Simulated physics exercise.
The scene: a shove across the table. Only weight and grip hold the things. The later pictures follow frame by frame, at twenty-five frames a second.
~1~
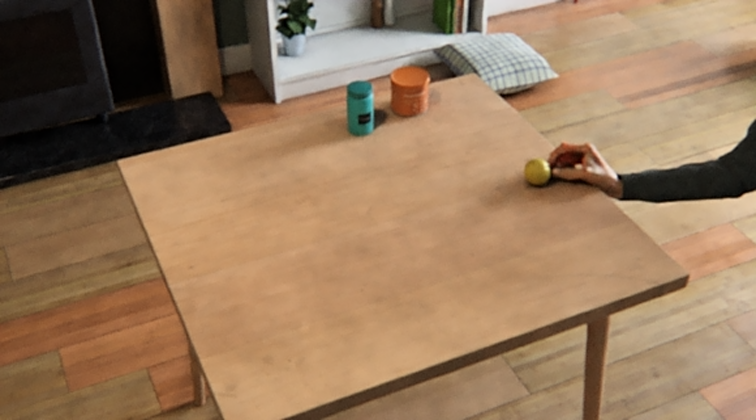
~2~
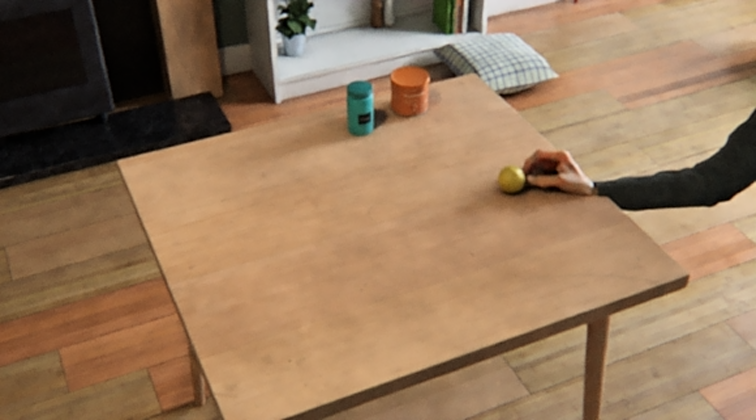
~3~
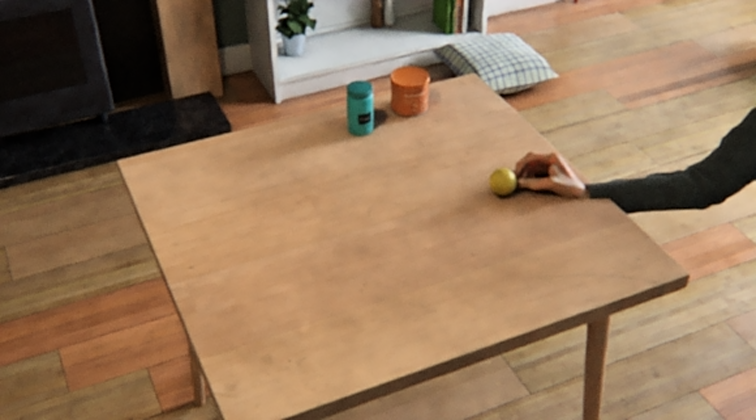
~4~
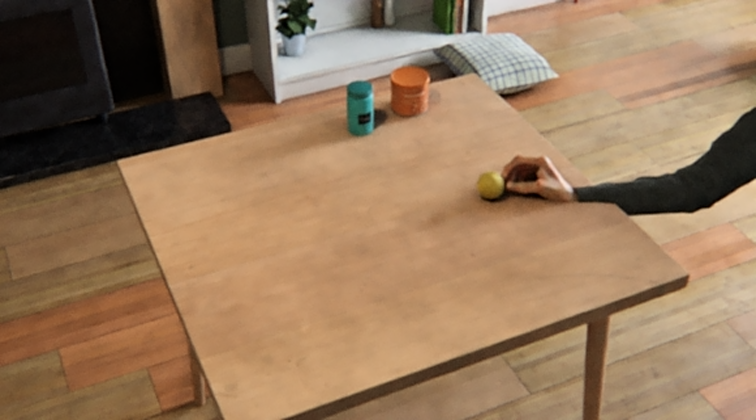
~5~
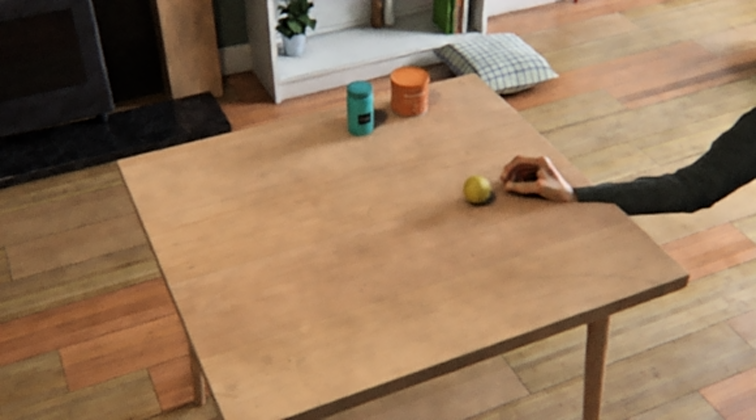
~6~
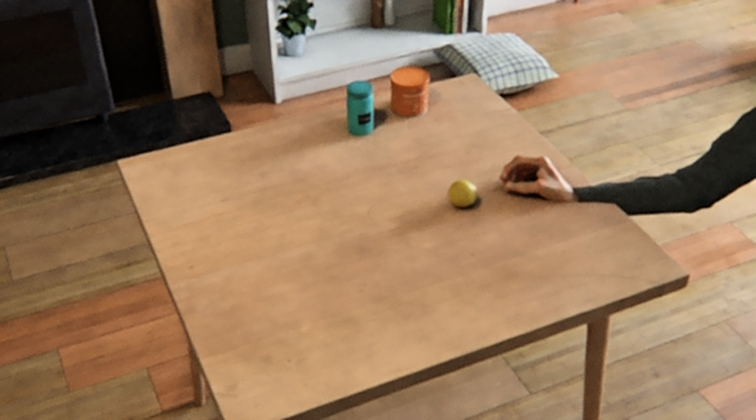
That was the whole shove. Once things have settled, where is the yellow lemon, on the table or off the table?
The yellow lemon drops to the floor.
Then, 0.50 s later than the last frame, yellow lemon moved well along near (289, 244).
Then, 1.00 s later than the last frame, yellow lemon now off the table.
When it is over, off the table, yellow lemon.
